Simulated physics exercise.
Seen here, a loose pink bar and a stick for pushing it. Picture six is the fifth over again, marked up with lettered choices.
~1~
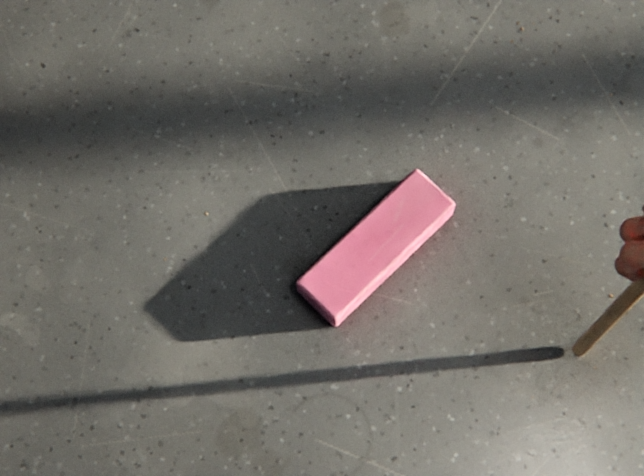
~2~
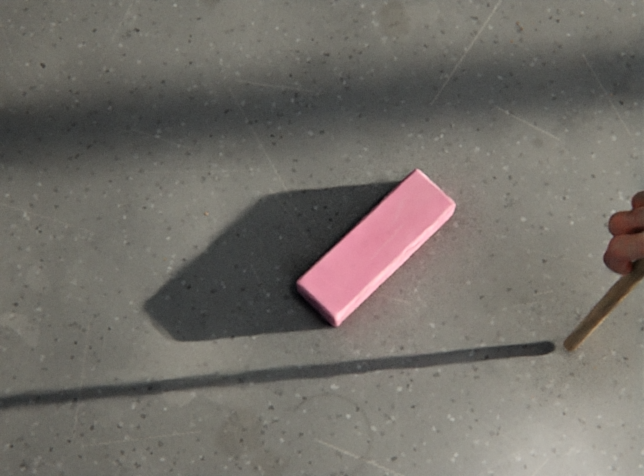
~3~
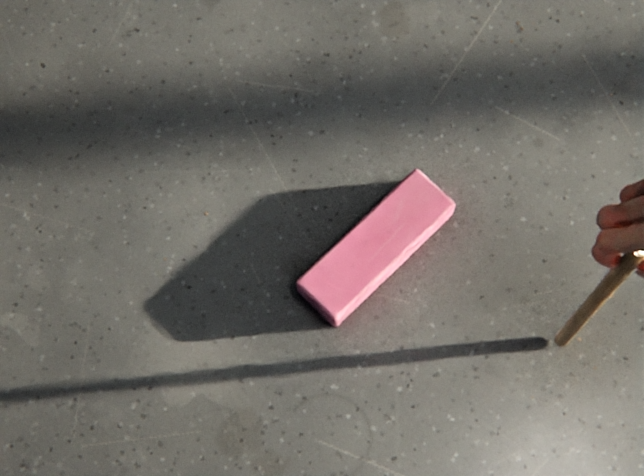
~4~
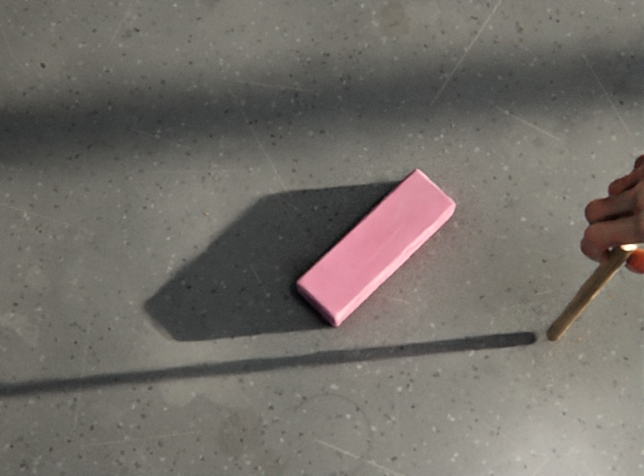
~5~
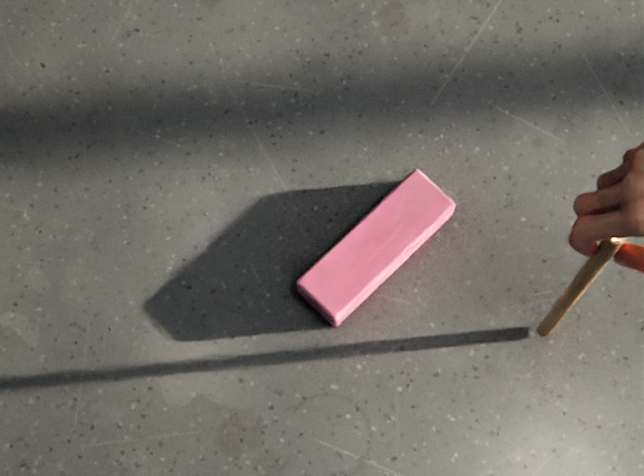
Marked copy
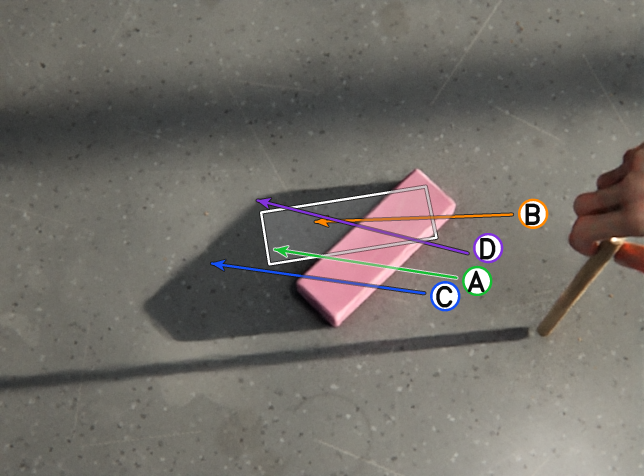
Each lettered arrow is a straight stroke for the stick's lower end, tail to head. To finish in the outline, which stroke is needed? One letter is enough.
C is the one.
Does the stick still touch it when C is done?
No.
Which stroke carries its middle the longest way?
That is D.
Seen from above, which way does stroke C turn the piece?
Clockwise.
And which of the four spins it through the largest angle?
D.
On the marked copy, A from (456, 278) to (275, 250); B from (512, 215) to (315, 222); C from (424, 293) to (212, 264); D from (468, 253) to (257, 200).
With C. Early on, foot of the stick (347, 283), piece (359, 229).
Further on, foot of the stick (271, 272), piece (349, 216).
At the end, foot of the stick (212, 264), piece (349, 215); it fills the outline.
As for the rest, A leaves the piece out of the outline, at (323, 201); B leaves the piece out of the outline, at (288, 239); D leaves the piece out of the outline, at (252, 235).
